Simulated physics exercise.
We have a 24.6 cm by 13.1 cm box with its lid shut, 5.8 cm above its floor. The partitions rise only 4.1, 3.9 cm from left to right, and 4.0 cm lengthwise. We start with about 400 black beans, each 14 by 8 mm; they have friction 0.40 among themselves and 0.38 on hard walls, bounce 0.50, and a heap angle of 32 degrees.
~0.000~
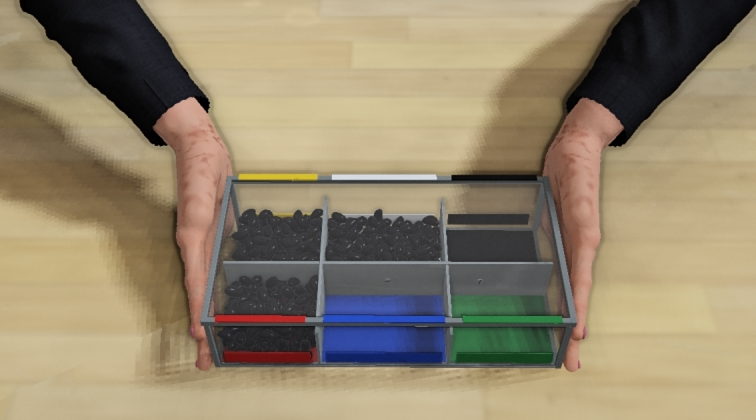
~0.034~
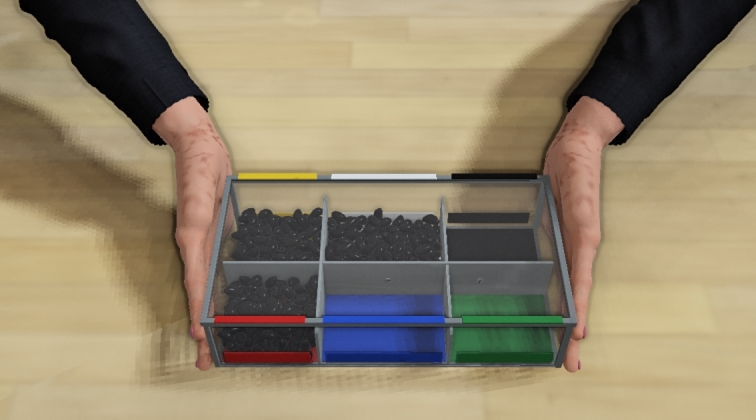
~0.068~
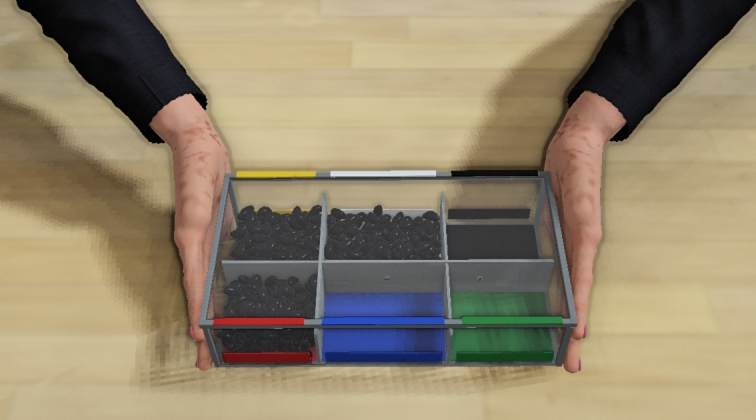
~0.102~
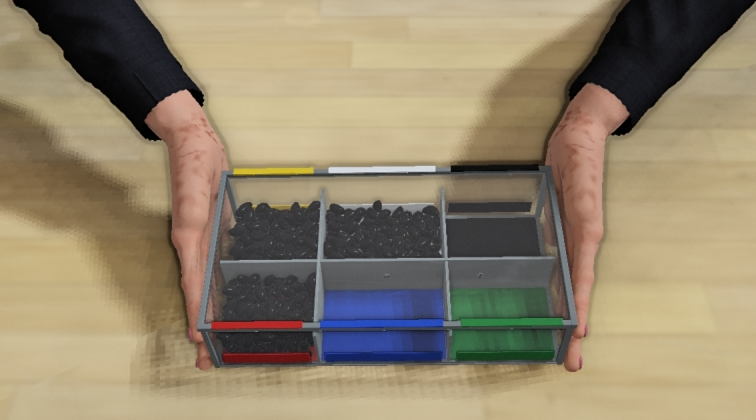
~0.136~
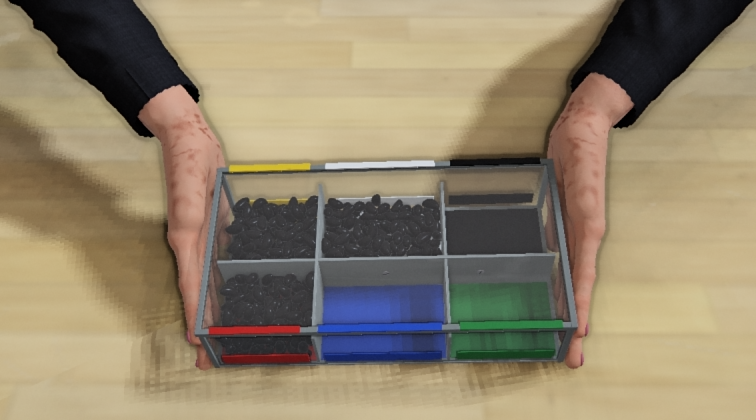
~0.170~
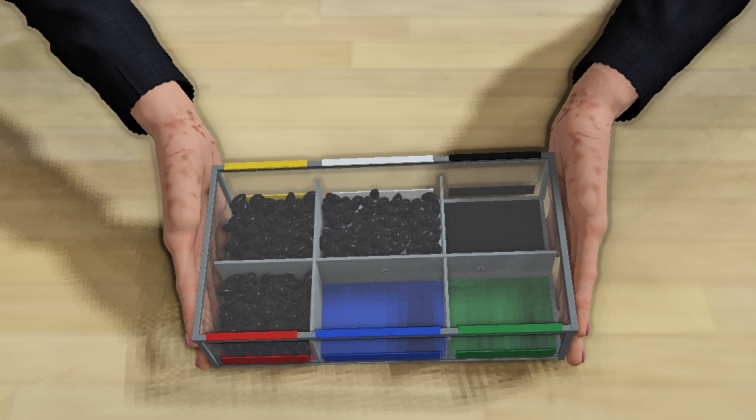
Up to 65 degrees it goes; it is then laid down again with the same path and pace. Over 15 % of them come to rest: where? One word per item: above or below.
In order - red compartment: Above; blue compartment: Below; green compartment: Below; yellow compartment: Above; white compartment: Above; black compartment: Below.
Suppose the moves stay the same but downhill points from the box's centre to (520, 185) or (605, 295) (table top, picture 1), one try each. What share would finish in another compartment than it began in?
I'd put it at roughly 10 per cent for the first tilt and roughly 20 per cent for the second.
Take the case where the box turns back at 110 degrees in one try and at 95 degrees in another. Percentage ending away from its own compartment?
About 25 and 20 per cent.
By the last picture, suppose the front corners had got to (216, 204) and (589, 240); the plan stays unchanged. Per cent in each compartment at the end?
Red 25, blue 0, green 0, yellow 35, white 40, black 0.
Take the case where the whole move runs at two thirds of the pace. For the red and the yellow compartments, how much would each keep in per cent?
Then red would have 35 percent and yellow 30 percent.
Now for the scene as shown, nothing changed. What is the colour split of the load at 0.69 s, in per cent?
Shares - red: 30; blue: 0; green: 0; yellow: 35; white: 35; black: 0.
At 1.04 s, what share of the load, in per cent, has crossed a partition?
I'd say around 5 per cent.
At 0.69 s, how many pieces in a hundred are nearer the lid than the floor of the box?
Roughly 20 percent of the pieces.
After 0.69 s, tilt 65 degrees; red 30 %, yellow 35 %, white 35 %.
After 1.04 s, tilt 27 degrees; red 35 %, yellow 30 %, white 35 %.
Then, at 1.48 s, tilt 0 degrees; red 35 %, yellow 30 %, white 35 %.
In the end, at 1.8 s, red 35 %, blue 0 %, green 0 %, yellow 30 %, white 35 %, black 0 %.
